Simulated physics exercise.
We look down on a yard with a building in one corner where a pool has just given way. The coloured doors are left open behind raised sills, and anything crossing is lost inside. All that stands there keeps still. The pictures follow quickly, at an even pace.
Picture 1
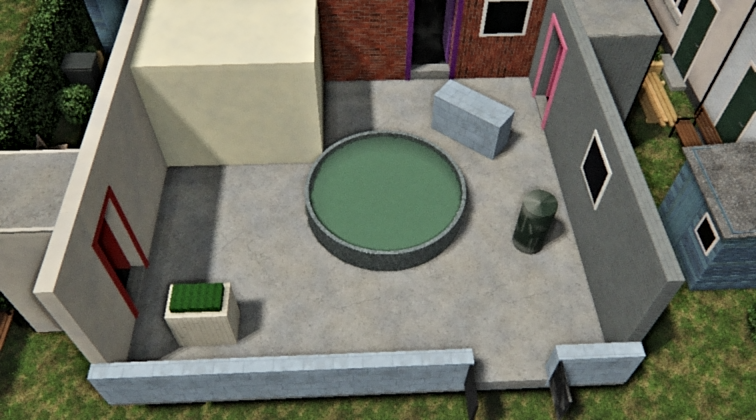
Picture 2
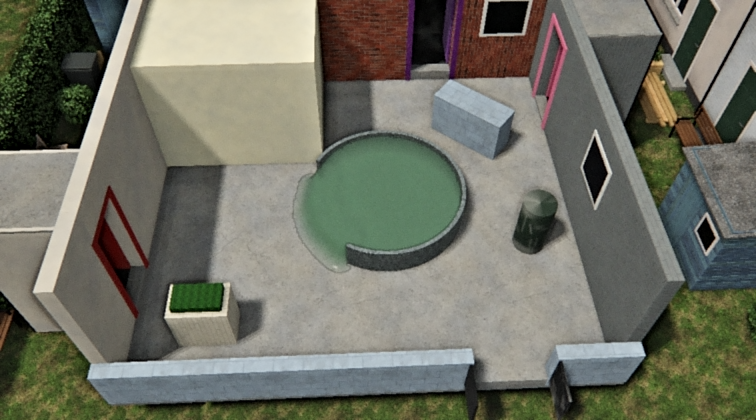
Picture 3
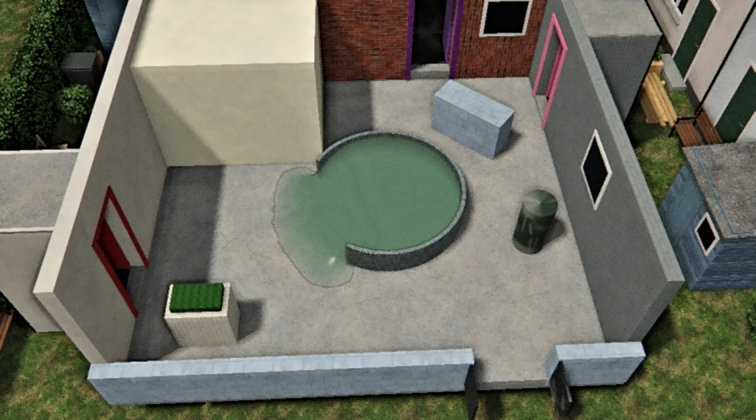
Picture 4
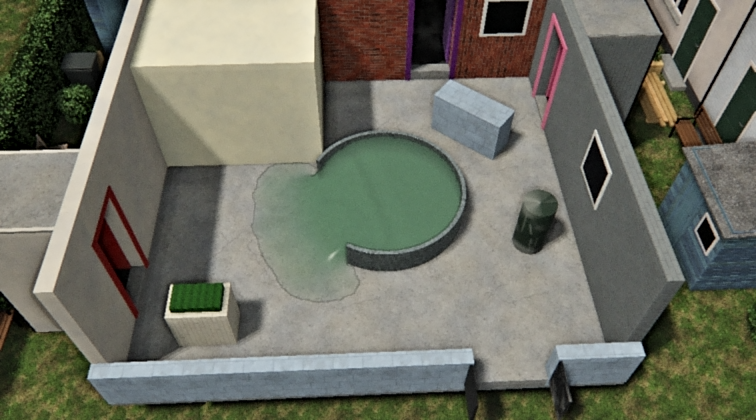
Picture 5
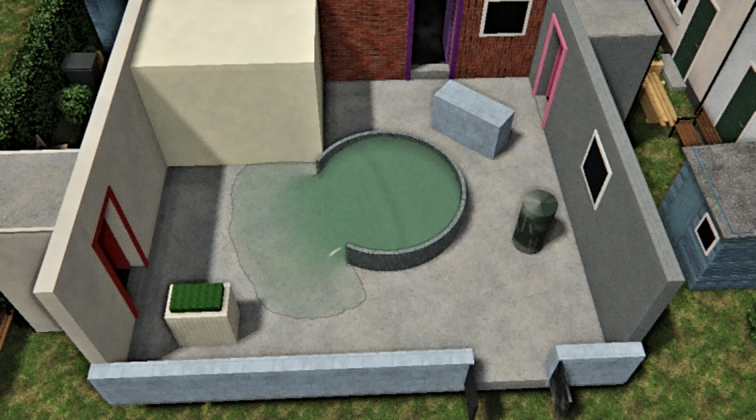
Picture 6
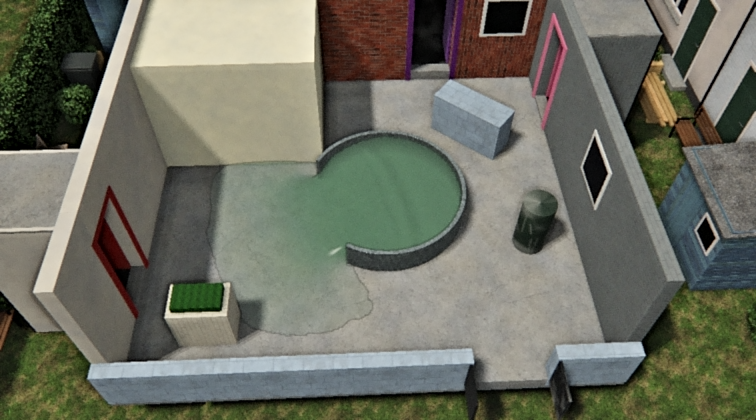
Green water pours from the broken left side of a round pool and spreads across the yard.
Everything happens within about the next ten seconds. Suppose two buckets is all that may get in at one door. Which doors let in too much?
In turn: The red door lets in too much; the purple door is fine; the pink door is fine.
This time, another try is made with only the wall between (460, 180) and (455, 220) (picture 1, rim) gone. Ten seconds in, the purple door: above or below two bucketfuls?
Result for the purple door: It lets in too little.
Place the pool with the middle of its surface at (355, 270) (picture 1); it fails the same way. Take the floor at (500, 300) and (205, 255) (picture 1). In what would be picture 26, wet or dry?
Result: Spared; inundated.
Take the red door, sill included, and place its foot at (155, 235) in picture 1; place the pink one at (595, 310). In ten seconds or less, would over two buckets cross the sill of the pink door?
Pink: Exceeds the limit.
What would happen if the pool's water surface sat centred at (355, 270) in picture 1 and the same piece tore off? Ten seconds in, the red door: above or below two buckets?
Going one by one, I'd say the red door runs past the limit.
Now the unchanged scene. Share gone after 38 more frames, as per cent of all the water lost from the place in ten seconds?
Some 80 per cent.
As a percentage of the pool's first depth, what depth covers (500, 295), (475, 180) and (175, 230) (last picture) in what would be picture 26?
I'd say close to 0, 0 and 50 percent.
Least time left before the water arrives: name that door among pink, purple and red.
I'd say the red door.
A moment on, water covers 30 % of the floor; the red door wet at the sill, nothing in, the purple door not reached, the pink door not reached.
Next, water covers 35 % of the floor; the red door over two buckets in, the purple door not reached, the pink door not reached.
Then, water covers 40 % of the floor; the red door far over two buckets in, the purple door not reached, the pink door not reached.
Later, water covers 55 % of the floor; the red door far over two buckets in, the purple door not reached, the pink door not reached.
In the end, water covers 80 % of the floor; the red door far over two buckets in, the purple door wet at the sill, nothing in, the pink door not reached.
